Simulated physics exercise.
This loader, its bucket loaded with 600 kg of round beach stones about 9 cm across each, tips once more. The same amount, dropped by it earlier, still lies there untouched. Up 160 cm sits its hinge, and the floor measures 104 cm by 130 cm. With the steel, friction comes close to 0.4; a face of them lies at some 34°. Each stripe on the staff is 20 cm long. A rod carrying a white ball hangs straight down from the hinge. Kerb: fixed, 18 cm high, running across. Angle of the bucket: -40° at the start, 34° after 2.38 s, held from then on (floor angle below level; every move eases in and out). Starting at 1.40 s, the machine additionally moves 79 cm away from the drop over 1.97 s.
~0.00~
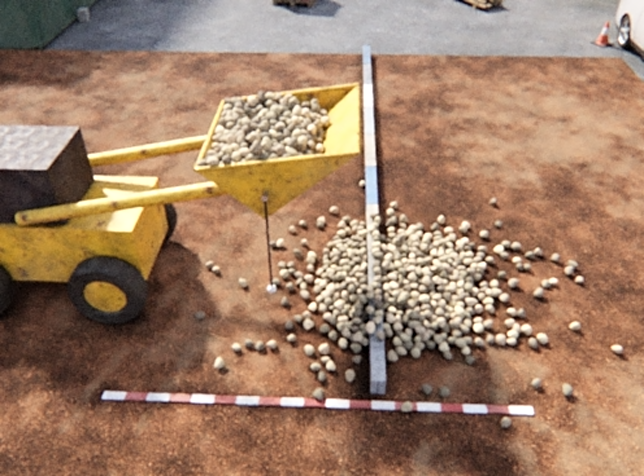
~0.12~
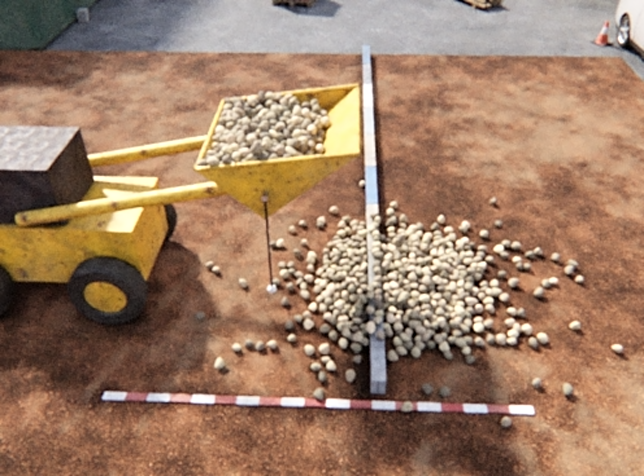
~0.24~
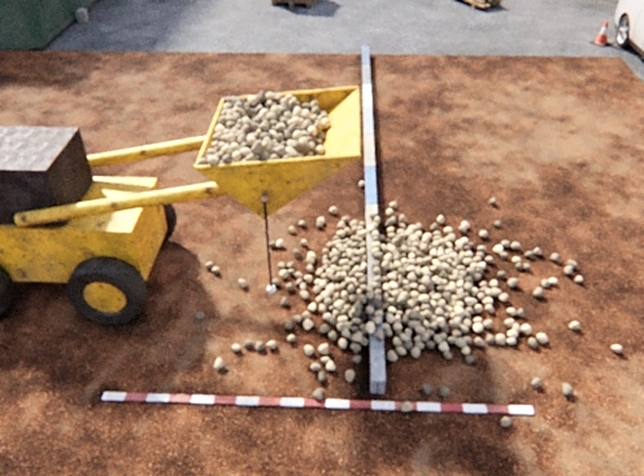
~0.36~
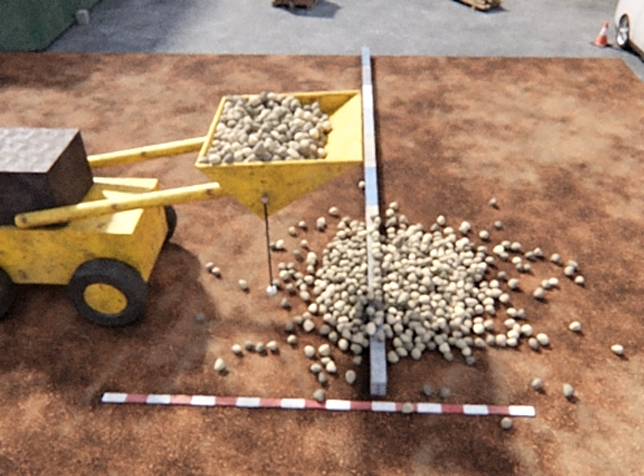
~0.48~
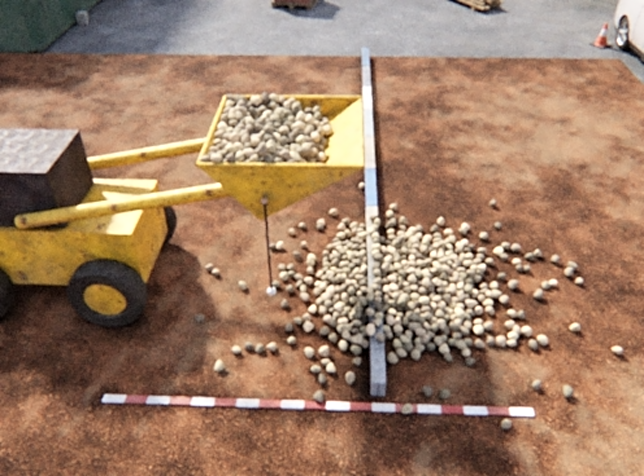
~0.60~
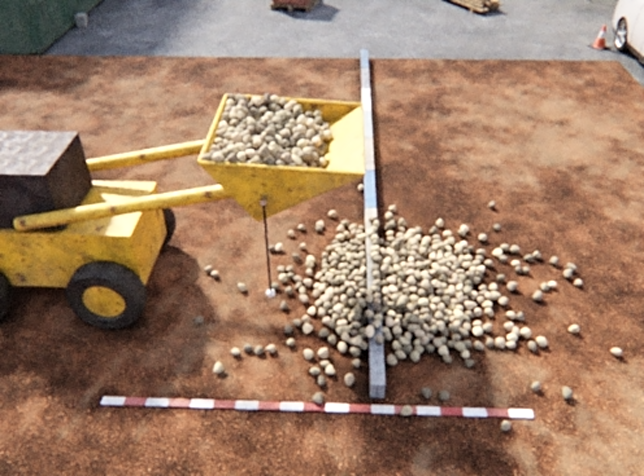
At the start, a yellow loader on the left holds a raised bucket of pale round stones beside a long grey bar crossing a stone pile on reddish ground. The bucket then rotates slightly, its right lip lowering a little, while the stones inside shift slightly and the pile stays still.
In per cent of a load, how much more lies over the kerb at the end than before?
Some 21 per cent more.
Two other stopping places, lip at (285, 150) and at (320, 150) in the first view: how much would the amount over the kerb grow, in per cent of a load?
First place about 0 %, second about 0 %.
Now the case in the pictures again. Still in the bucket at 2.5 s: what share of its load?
Roughly 15 per cent remains inside.
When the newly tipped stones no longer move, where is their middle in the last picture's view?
Their centre ends up near (343, 276).
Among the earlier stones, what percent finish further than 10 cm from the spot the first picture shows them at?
Roughly 15 % of them.
After 1.8 s the floor is at 22°; in per cent of one load, 90 in the bucket, 47 on this side of the kerb, 62 over the kerb; the foremost stones are at (584, 301).
After 2.5 s the floor is at 34°; in per cent of one load, 15 in the bucket, 106 on this side of the kerb, 80 over the kerb; the foremost stones are at (584, 301).
After 3.8 s the floor is at 34°; in per cent of one load, 0 in the bucket, 117 on this side of the kerb, 83 over the kerb; the foremost stones are at (584, 301).
After 6.7 s the floor is at 34°; in per cent of one load, 0 in the bucket, 117 on this side of the kerb, 83 over the kerb; the foremost stones are at (584, 301). Net gain over the kerb, 21.
